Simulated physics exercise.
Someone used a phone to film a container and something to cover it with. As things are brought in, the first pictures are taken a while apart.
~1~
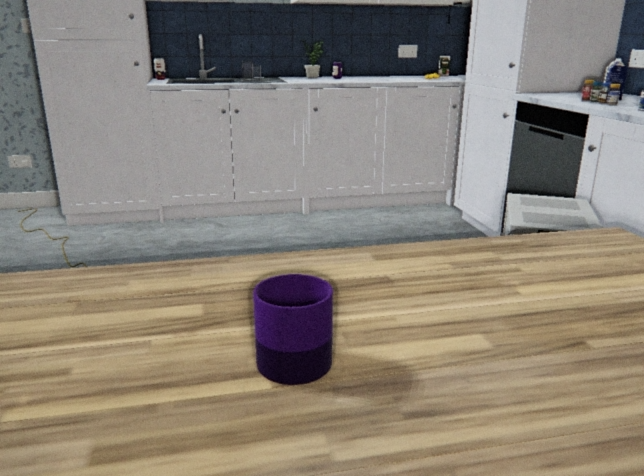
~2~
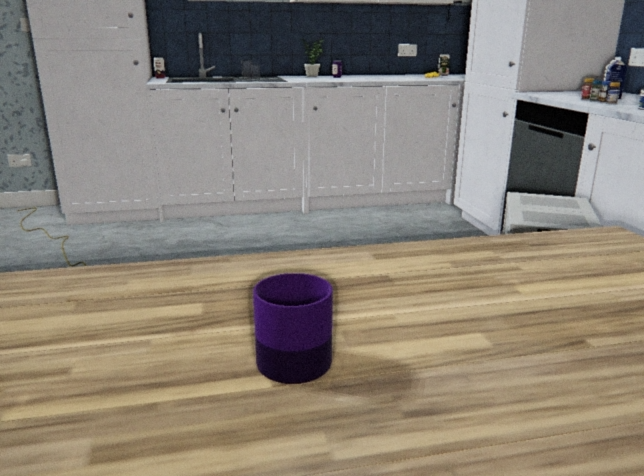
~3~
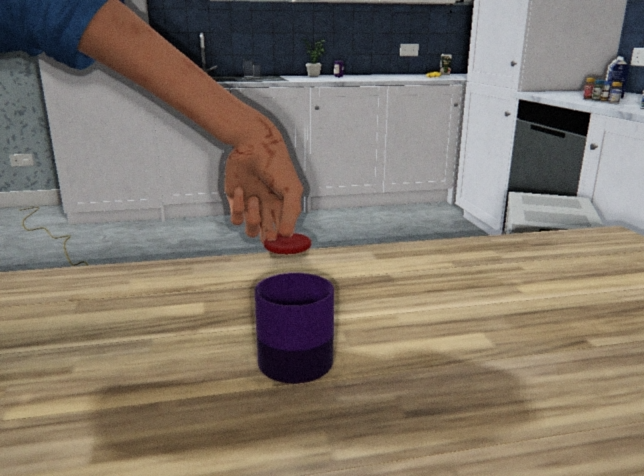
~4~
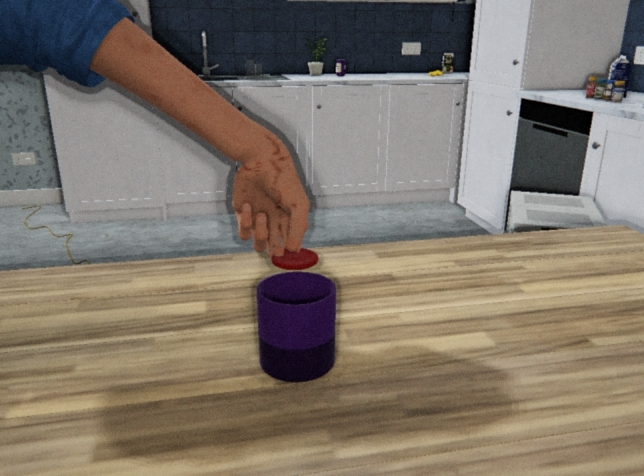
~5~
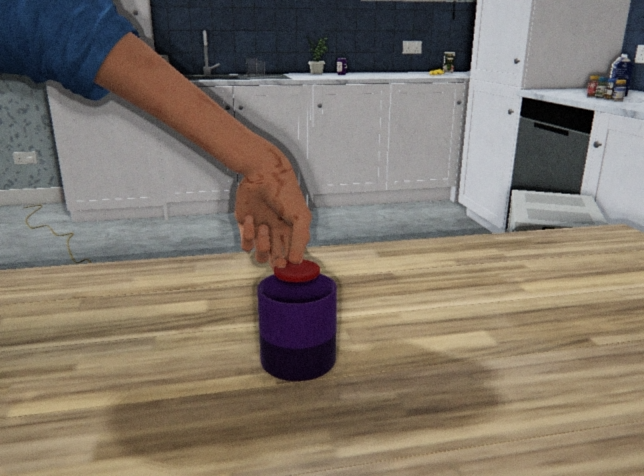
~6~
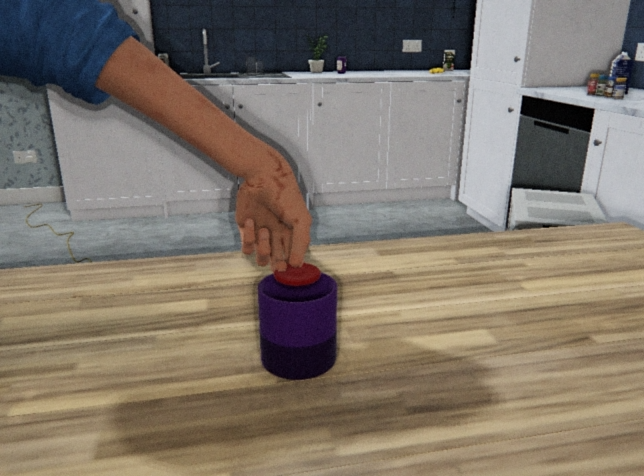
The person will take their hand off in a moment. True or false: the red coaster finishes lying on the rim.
False.
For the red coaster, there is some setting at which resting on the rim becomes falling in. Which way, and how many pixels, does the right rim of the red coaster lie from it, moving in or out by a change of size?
I'd put it at roughly 12 pixels, moving right.
Then, 0.12 s past the last view, red coaster travelled a little near (298, 296).
Then, 0.18 s past the last view, red coaster in the air near (298, 339).
Then, 0.28 s past the last view, red coaster come down near (299, 348).
Finally, the red coaster drops inside, near (299, 353).
